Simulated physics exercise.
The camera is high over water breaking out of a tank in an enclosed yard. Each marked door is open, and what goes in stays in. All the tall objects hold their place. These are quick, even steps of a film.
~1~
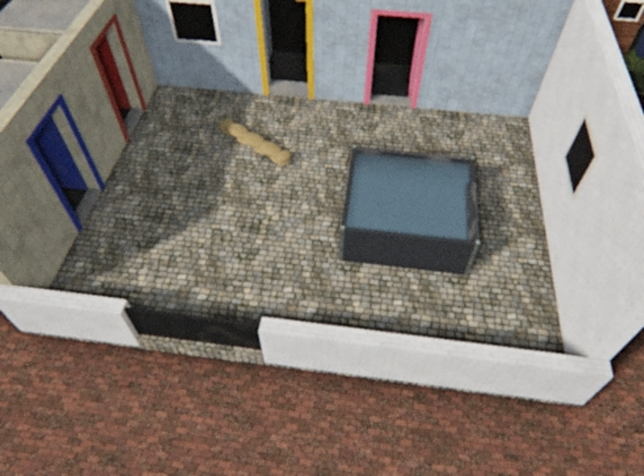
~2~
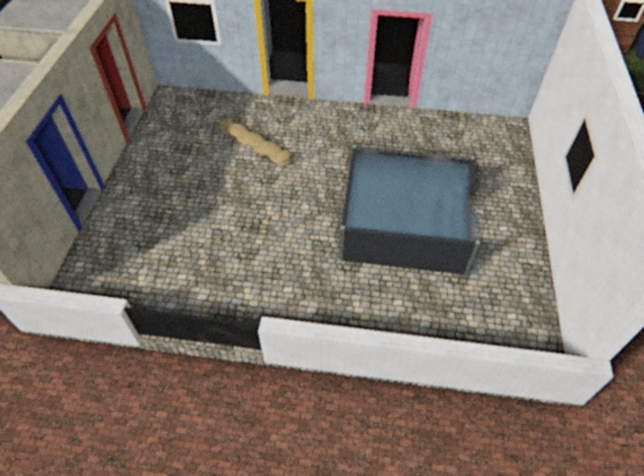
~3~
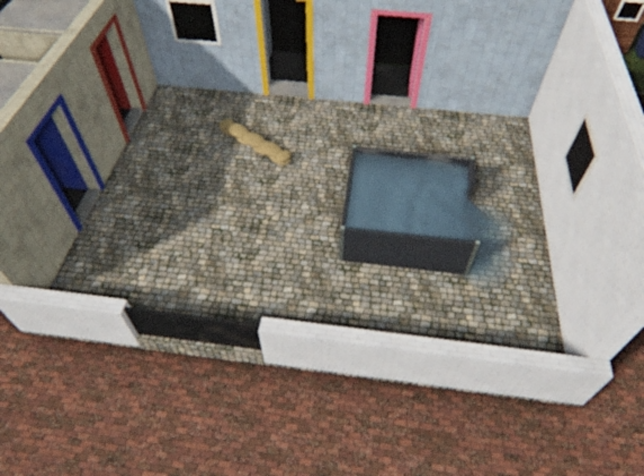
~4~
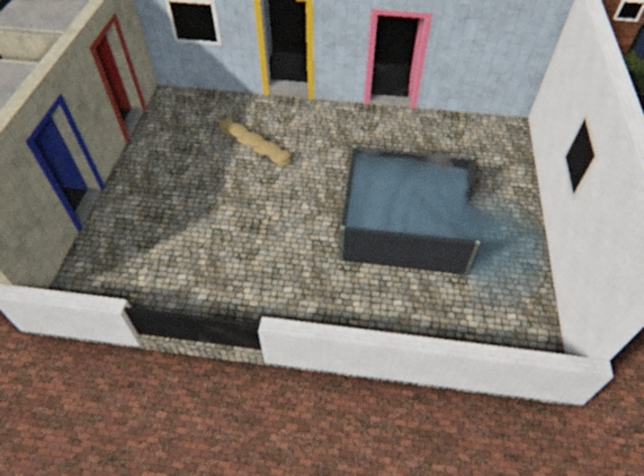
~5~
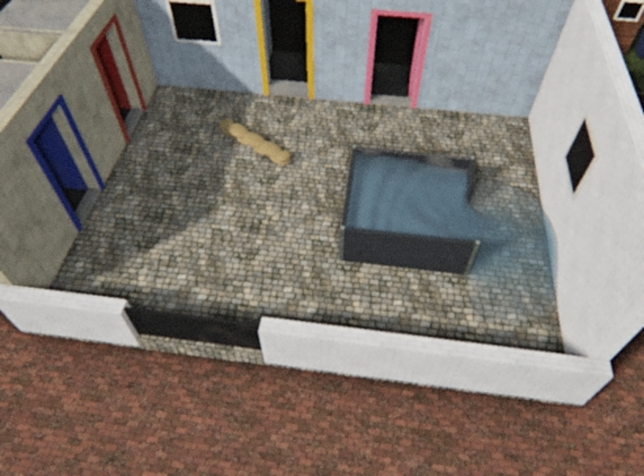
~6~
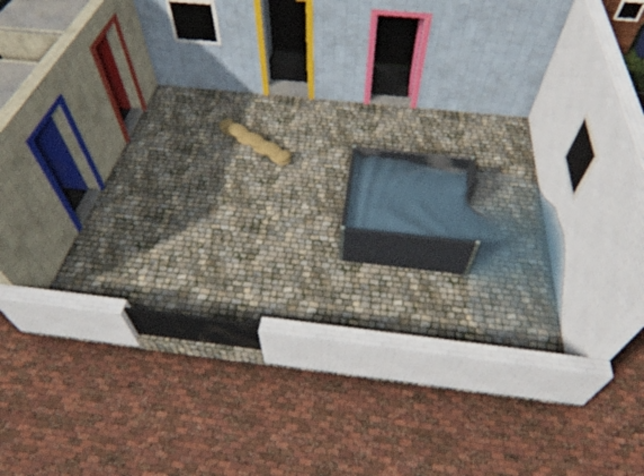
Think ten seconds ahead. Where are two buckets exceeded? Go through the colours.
The blue door takes more than that; the pink door stays under that; the red door stays under that; the yellow door stays under that.
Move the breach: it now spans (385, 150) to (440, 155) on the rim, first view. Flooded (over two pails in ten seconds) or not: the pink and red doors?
My reading: Pink door is over; red door is under.
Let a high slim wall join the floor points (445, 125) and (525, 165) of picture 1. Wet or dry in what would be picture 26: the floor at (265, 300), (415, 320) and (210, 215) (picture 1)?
In turn: Flooded, flooded, no water.
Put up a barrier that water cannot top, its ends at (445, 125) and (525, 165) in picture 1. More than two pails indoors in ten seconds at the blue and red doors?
Then: The blue door takes more; the red door stays under.
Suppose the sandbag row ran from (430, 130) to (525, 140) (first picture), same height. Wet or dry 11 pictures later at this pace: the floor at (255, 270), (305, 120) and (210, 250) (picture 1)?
In that order: Dry, no water, not flooded.
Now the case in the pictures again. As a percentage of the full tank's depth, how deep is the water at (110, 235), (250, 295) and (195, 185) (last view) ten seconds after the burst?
In turn 12, 4 and 6 in a hundred.
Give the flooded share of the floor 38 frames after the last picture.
Some 90 per cent.
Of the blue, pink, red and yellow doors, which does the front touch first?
It is the door marked pink.
A moment on, water covers 10 % of the floor; the blue door not reached, the pink door not reached, the red door not reached, the yellow door not reached.
Next, water covers 25 % of the floor; the blue door not reached, the pink door not reached, the red door not reached, the yellow door not reached.
Then, water covers 50 % of the floor; the blue door not reached, the pink door wet at the sill, nothing in, the red door not reached, the yellow door not reached.
Later, water covers 90 % of the floor; the blue door over two buckets in, the pink door under two buckets in, the red door wet at the sill, nothing in, the yellow door wet at the sill, nothing in.
In the end, water covers 95 % of the floor; the blue door far over two buckets in, the pink door under two buckets in, the red door under two buckets in, the yellow door wet at the sill, nothing in.
